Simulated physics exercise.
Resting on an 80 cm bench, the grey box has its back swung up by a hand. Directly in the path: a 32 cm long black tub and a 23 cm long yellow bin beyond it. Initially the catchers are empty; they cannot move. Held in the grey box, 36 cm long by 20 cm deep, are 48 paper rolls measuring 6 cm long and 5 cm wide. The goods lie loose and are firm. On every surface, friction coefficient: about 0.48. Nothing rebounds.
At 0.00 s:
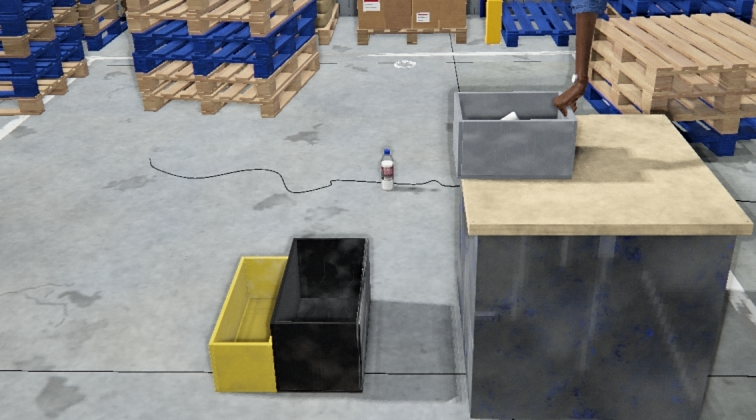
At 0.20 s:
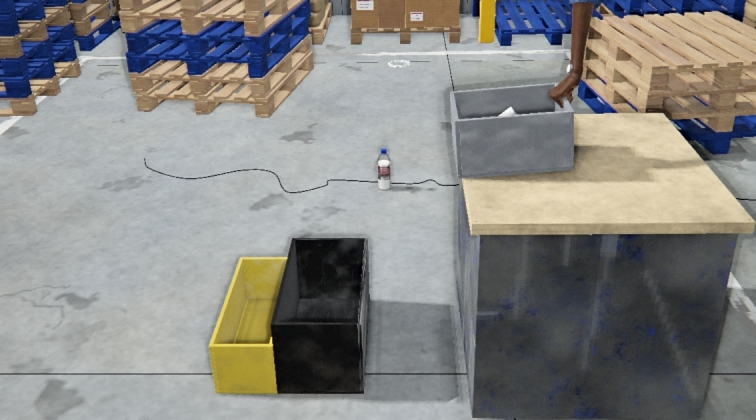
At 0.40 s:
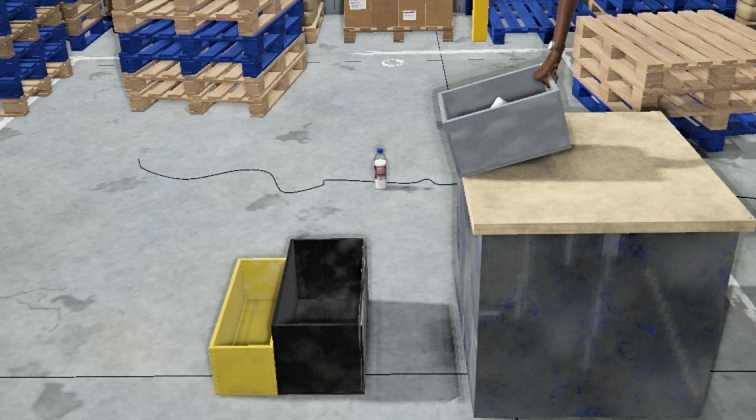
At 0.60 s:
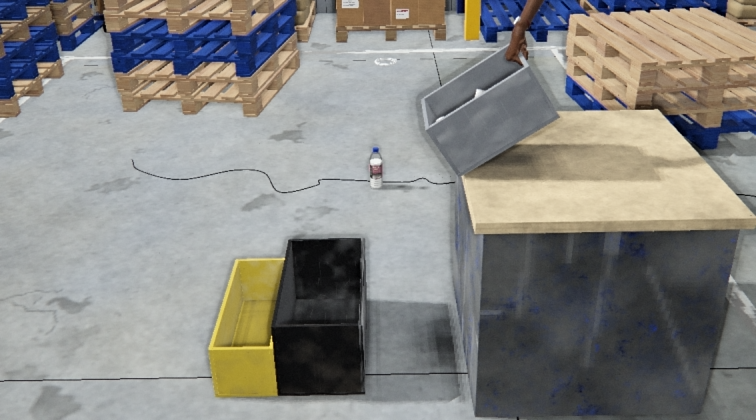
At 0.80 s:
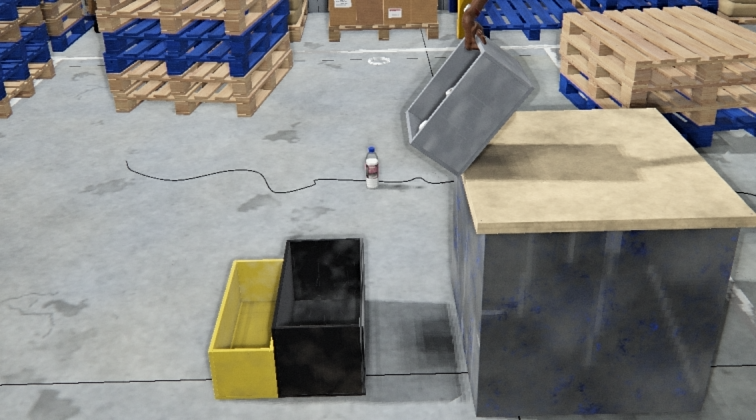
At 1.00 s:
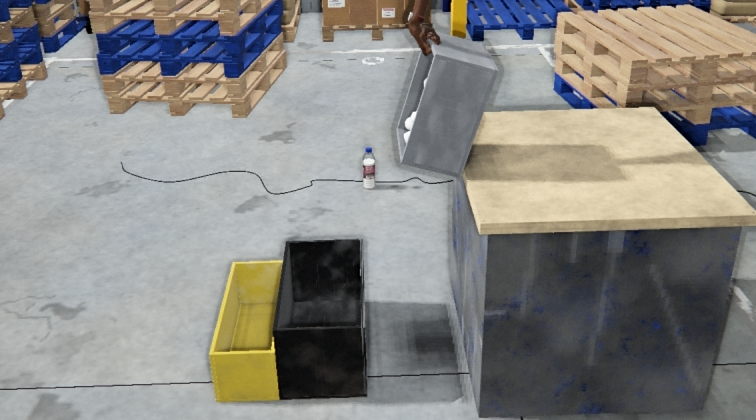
In a warehouse, a hand swinging up the back of a grey box on a bench, tilting it steeply leftward above the floor.
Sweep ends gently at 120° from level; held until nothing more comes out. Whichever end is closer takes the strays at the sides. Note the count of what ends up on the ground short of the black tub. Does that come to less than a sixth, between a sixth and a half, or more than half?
Between a sixth and a half.
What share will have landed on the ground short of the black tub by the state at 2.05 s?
Around 15 per cent at that point.
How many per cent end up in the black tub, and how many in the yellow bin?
Around 70 % in the first place and around 0 % in the second.
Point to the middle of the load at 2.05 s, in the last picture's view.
Look near pixel (343, 334).
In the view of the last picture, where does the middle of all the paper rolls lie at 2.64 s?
(333, 338).
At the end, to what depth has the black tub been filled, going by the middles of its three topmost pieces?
Some 7 cm.
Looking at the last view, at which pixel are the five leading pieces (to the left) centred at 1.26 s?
Somewhere near pixel (365, 178).
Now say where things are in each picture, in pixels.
In the first frame (each is followed by its nearest rim corner in this view), grey box, (573, 120); yellow bin, (268, 344); 0° from level; none out.
Grey box, (570, 111); 4° from level, in the second frame.
Grey box, (555, 91); 16° from level, in the third frame.
Grey box, (525, 67); 33° from level, in the fourth frame.
Grey box, (481, 54); 53° from level, in the fifth frame.
Grey box, (434, 57); yellow bin, (271, 351); 73° from level; none out, in the sixth frame.
After 1.26 s, tilt 98°; 42 still in the grey box and 6 in the air.
After 1.59 s, tilt 117°; 19 still in the grey box, 10 in the black tub and 19 in the air.
After 2.05 s, tilt 120°; 29 in the black tub, 7 on the ground short of the black tub and 12 in the air.
Final count (at 2.64 s), 34 in the black tub and 14 on the ground short of the black tub. Asked share, 14 of 48, 29 per cent.
